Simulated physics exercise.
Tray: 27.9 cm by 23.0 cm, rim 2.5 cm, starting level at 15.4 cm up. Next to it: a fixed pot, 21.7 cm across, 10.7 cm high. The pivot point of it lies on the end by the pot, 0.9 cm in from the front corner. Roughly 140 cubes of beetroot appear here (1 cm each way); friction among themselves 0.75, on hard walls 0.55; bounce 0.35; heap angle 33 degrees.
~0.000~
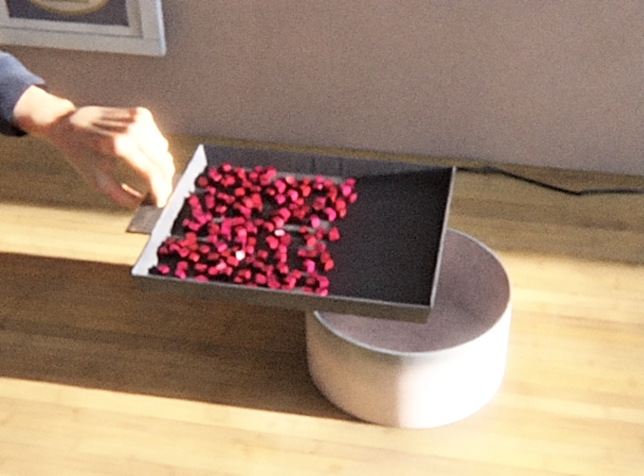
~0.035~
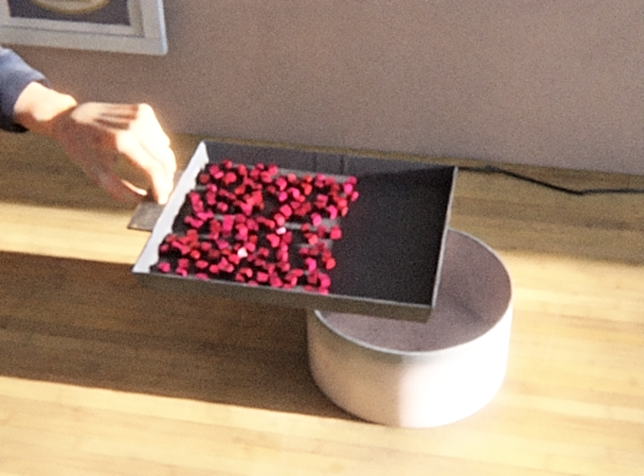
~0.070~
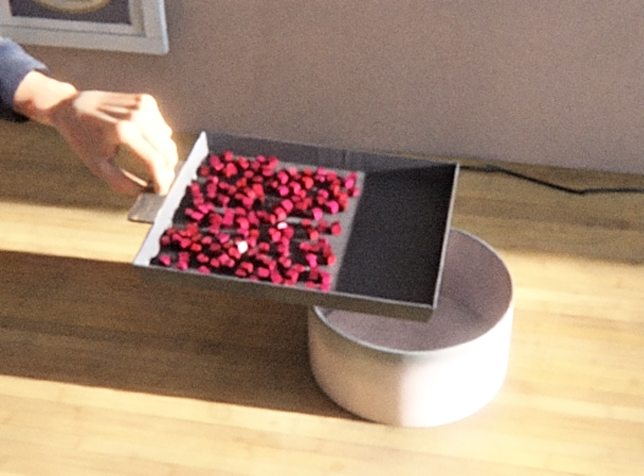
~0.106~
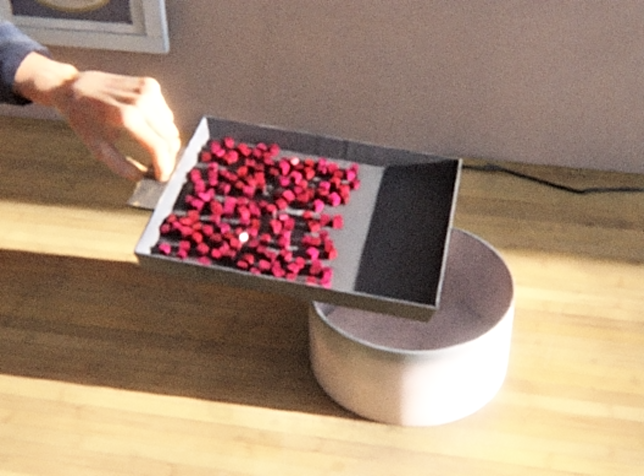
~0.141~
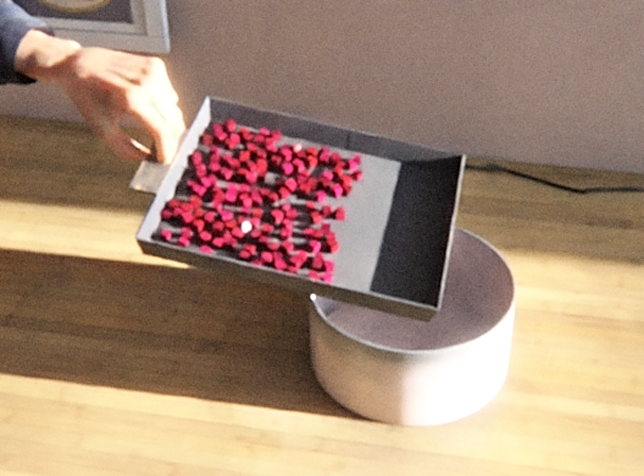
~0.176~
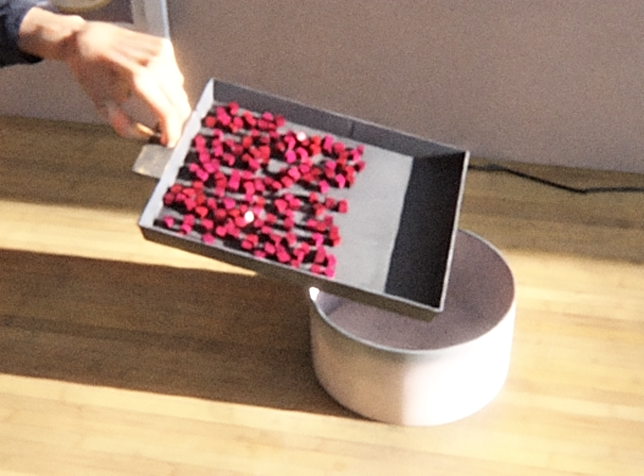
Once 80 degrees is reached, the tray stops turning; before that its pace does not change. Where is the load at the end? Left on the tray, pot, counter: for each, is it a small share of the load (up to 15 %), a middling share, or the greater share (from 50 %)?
Left on the tray: A small share, pot: A small share, counter: The greater share.
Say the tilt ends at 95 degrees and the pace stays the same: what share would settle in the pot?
Share in the pot: Around 0 %.
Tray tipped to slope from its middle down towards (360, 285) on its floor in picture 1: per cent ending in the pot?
Estimate: Near 0 per cent.
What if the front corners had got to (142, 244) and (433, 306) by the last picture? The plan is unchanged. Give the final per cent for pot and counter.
In the pot: 0 per cent; on the counter: 95 per cent.
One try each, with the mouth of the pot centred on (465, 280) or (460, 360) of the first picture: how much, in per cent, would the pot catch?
Roughly 10 per cent, then 90 per cent.
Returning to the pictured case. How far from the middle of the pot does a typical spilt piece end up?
About 26 cm from the centre.
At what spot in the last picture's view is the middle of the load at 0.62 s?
I reckon close to (426, 227).
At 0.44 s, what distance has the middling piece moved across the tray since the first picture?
Displacement on the tray: Roughly 1 cm.
After 0.44 s, tilt 47 degrees; the tray holds 100 %, the pot 0 %.
After 0.62 s, tilt 69 degrees; the tray holds 100 %, the pot 0 %.
After 0.91 s, tilt 80 degrees; the tray holds 15 %, the pot 0 %.
At rest (2.2 s), tray 5 %, pot 0 %, counter 95 %.
